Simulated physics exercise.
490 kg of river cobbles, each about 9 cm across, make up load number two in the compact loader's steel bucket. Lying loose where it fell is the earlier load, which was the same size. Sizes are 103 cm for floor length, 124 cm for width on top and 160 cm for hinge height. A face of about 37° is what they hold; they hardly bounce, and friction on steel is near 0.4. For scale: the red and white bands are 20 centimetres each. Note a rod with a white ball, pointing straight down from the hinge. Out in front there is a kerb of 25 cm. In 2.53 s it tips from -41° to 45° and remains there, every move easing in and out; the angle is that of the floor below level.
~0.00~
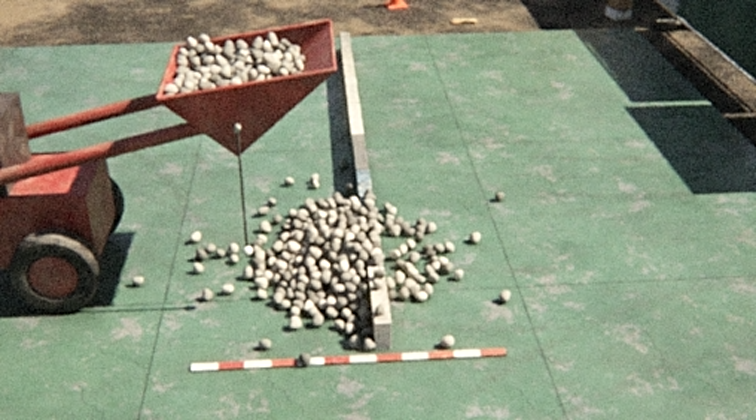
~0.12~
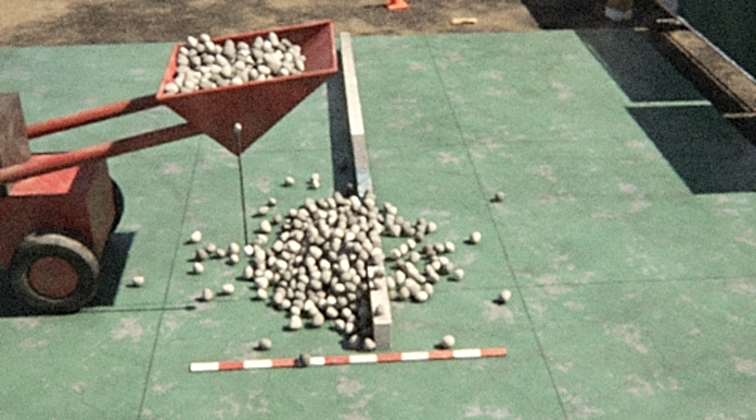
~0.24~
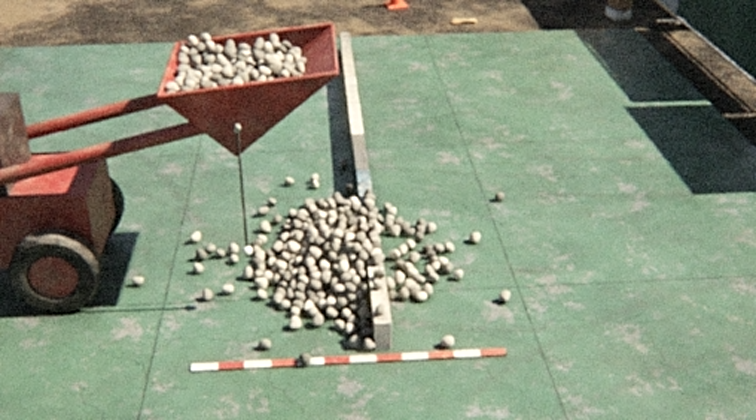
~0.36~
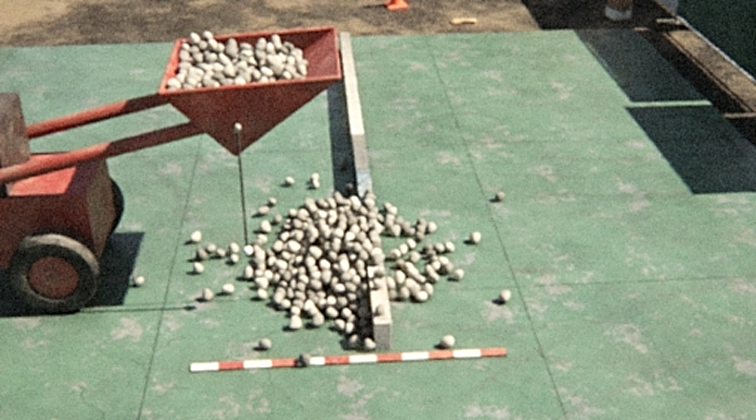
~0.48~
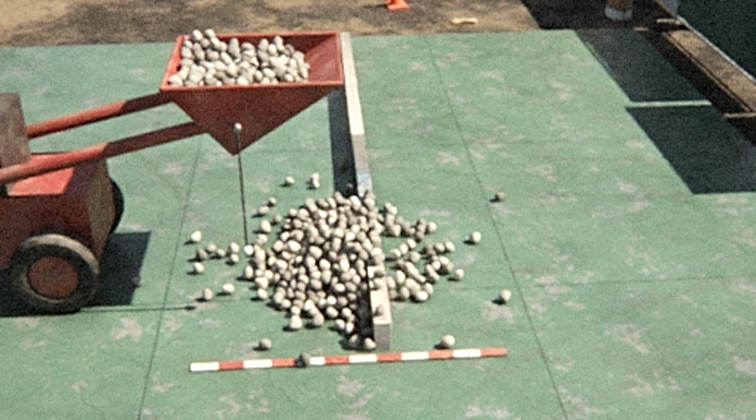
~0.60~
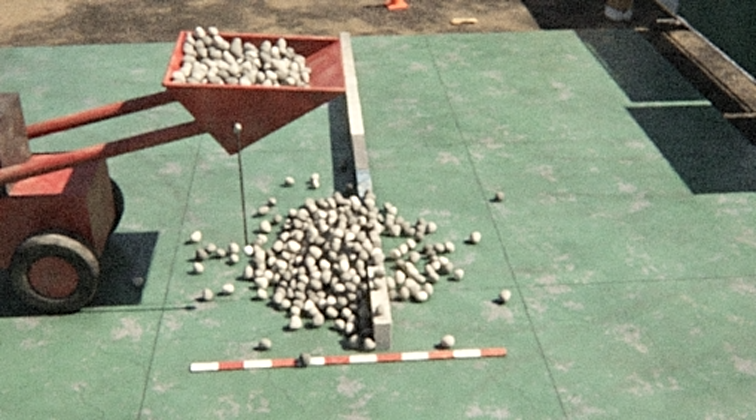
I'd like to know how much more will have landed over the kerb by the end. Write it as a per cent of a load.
Roughly 51 in every hundred.
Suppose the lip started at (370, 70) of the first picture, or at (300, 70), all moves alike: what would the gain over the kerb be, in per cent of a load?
About 90 and 15 per cent.
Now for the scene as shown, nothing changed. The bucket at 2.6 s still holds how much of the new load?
About 5 per cent is held.
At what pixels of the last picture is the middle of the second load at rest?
The middle ends up near (373, 245).
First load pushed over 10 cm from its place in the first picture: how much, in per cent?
Some 15 percent, give or take.
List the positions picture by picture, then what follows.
In the first picture, lip at (335, 70), floor tilted -41°, highest stones at (240, 50). The earlier load is highest near (355, 235), 34 cm above ground level, 90 % on this side of the kerb, 10 % over the kerb.
In the second picture, lip at (336, 71), floor tilted -40°, highest stones at (240, 50); the stones move at 0.0 m/s on average.
In the third picture, lip at (338, 73), floor tilted -39°, highest stones at (233, 49); the stones move at 0.1 m/s on average.
In the fourth picture, the bucket is at -36°, its lip at (340, 78); the top of the load is at (227, 50); the stones move at 0.1 m/s on average.
In the fifth picture, the bucket is at -33°, its lip at (343, 84); the top of the load is at (209, 45); the stones move at 0.1 m/s on average.
In the sixth picture, lip at (346, 91), floor tilted -29°, highest stones at (200, 41); the stones move at 0.2 m/s on average.
After 1.9 s the floor is at 32°; in per cent of one load, 90 in the bucket, 100 on this side of the kerb, 10 over the kerb; the foremost stones are at (464, 253).
After 2.6 s the floor is at 45°; in per cent of one load, 3 in the bucket, 154 on this side of the kerb, 44 over the kerb; the foremost stones are at (492, 243).
After 3.0 s the floor is at 45°; in per cent of one load, 0 in the bucket, 143 on this side of the kerb, 57 over the kerb; the foremost stones are at (525, 238).
After 5.7 s the floor is at 45°; in per cent of one load, 0 in the bucket, 139 on this side of the kerb, 61 over the kerb; the foremost stones are at (564, 244). Net gain over the kerb, 51.
